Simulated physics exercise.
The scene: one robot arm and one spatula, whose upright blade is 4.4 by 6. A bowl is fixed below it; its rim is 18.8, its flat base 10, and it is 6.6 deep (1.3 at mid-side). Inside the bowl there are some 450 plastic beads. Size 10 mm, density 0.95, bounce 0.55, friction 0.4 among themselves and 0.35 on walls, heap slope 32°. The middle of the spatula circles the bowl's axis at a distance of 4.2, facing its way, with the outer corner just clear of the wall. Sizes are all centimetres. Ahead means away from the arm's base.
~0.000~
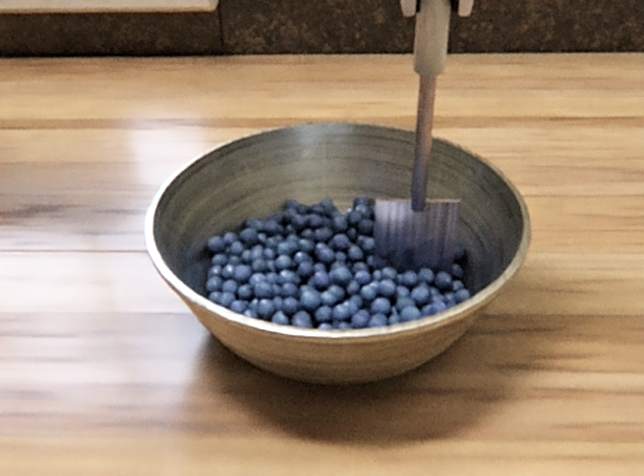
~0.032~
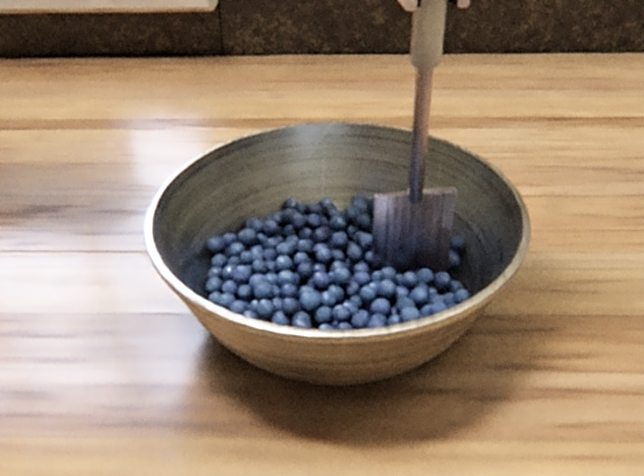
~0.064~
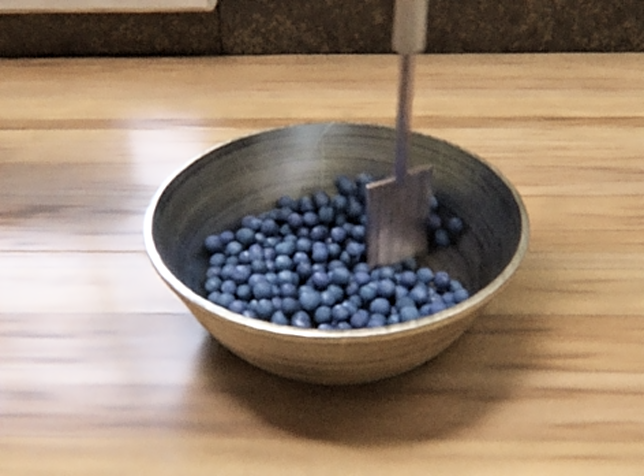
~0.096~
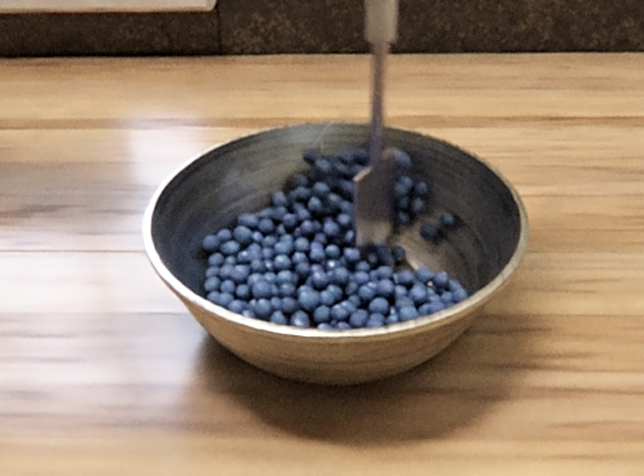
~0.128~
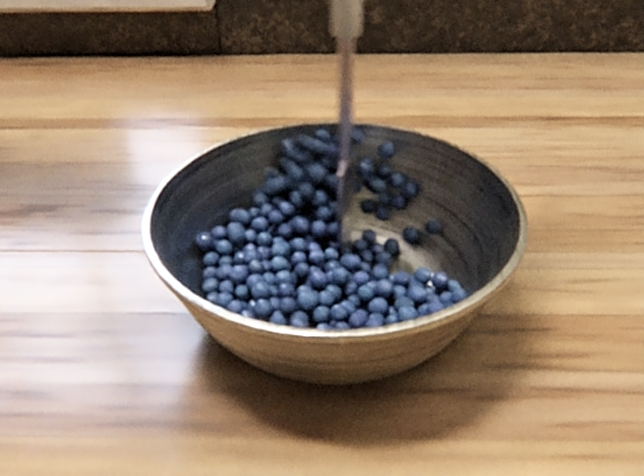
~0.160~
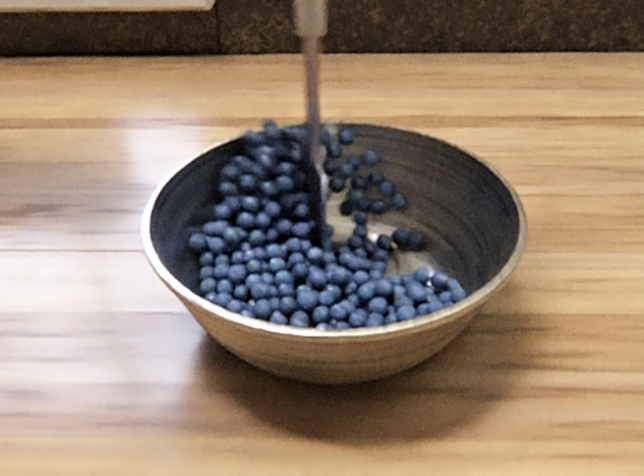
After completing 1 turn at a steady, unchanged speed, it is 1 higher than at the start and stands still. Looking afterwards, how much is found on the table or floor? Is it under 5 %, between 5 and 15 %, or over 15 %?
Between 5 and 15 %.
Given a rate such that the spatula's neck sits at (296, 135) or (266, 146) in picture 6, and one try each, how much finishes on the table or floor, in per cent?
Some 10 and 25 %.
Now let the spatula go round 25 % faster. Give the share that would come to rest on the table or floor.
I'd expect about 15 %.
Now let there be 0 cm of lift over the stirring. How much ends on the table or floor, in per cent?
Some 10 per cent.
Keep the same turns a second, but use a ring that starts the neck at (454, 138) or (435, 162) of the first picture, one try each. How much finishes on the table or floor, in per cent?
Roughly 0 % and 10 %.
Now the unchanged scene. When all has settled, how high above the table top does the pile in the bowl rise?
Top height: Around 5.5 cm.
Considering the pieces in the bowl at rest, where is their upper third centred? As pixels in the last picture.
It is centred near (396, 240).
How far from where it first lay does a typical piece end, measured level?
My guess is close to 7 centimetres.
After 0.29 s, 201° round, highest piece 9 above the table; 431 in the bowl, 18 in flight or on the tool.
After 0.41 s, 297° round, highest piece 8 above the table; 412 in the bowl, 25 on the table or floor, 12 in flight or on the tool.
After 0.68 s, 0° round, highest piece 7 above the table; 405 in the bowl, 44 on the table or floor.
After 1.38 s, 0° round, highest piece 5 above the table; 405 in the bowl, 44 on the table or floor.
At rest, 405 in the bowl, 44 on the table or floor. That is 10 % on the table or floor.
